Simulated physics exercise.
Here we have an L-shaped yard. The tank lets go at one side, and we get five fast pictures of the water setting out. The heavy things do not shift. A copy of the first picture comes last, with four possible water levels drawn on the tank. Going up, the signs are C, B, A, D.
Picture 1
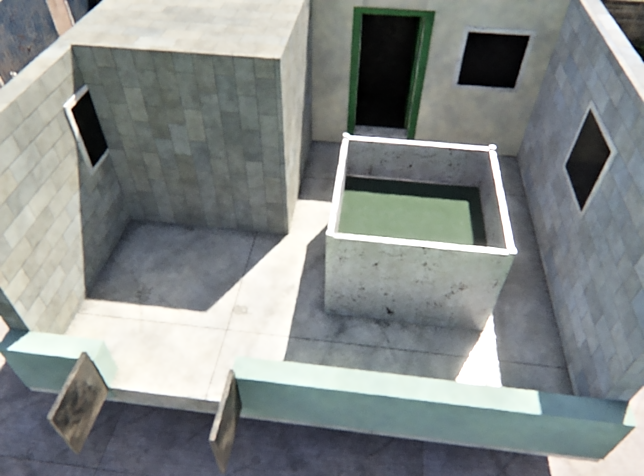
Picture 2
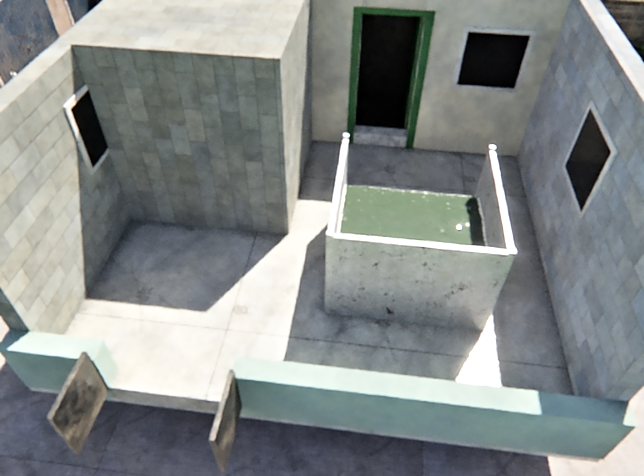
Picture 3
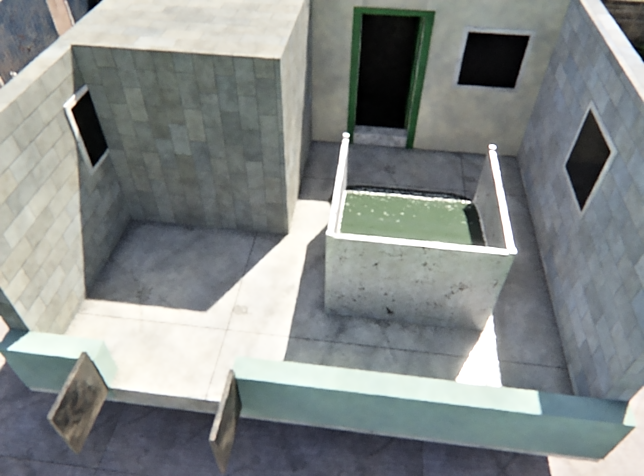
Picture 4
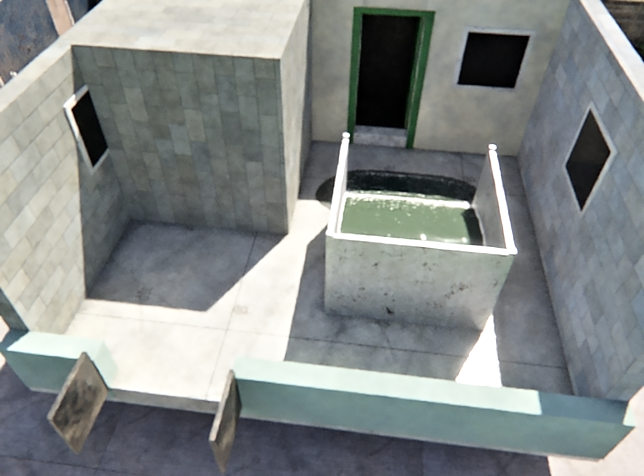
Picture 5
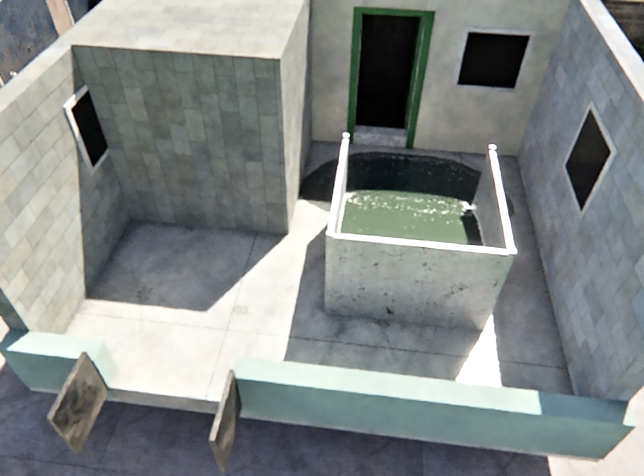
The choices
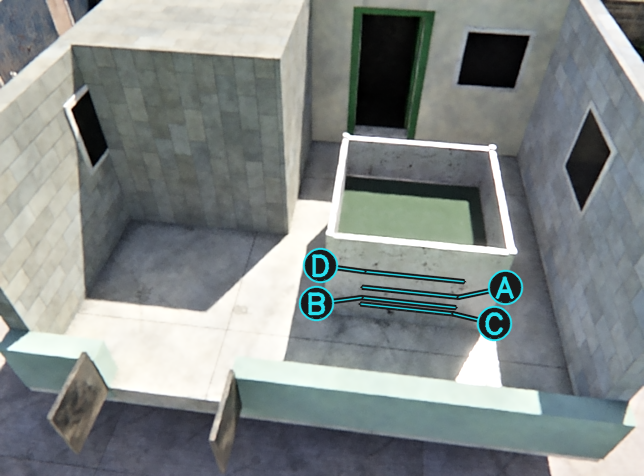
A pale concrete tank of green water stands right of centre in a walled, L-shaped yard, seen from above by a still camera. Behind it are a green-framed dark doorway and a dark window, with grey block walls either side and a low pale-teal wall in front, its gate open at left. The tank's back wall vanishes, and water pours out behind it, spreading darkly across the floor towards the doorway and leftward.
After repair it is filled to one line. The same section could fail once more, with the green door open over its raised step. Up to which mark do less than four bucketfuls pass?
It is B.
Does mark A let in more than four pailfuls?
Yes, it does.
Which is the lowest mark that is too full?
A.
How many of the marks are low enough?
Two of the four.
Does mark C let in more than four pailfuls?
No.
In cyan, A at (410, 292); B at (408, 302); C at (406, 308); D at (413, 276); from the bottom up C, B, A, D.
With A, about 11 bucketfuls get in.
With B, a bucket or two gets in.
With C, nothing gets over.
With D, dozens of bucketfuls pour in.
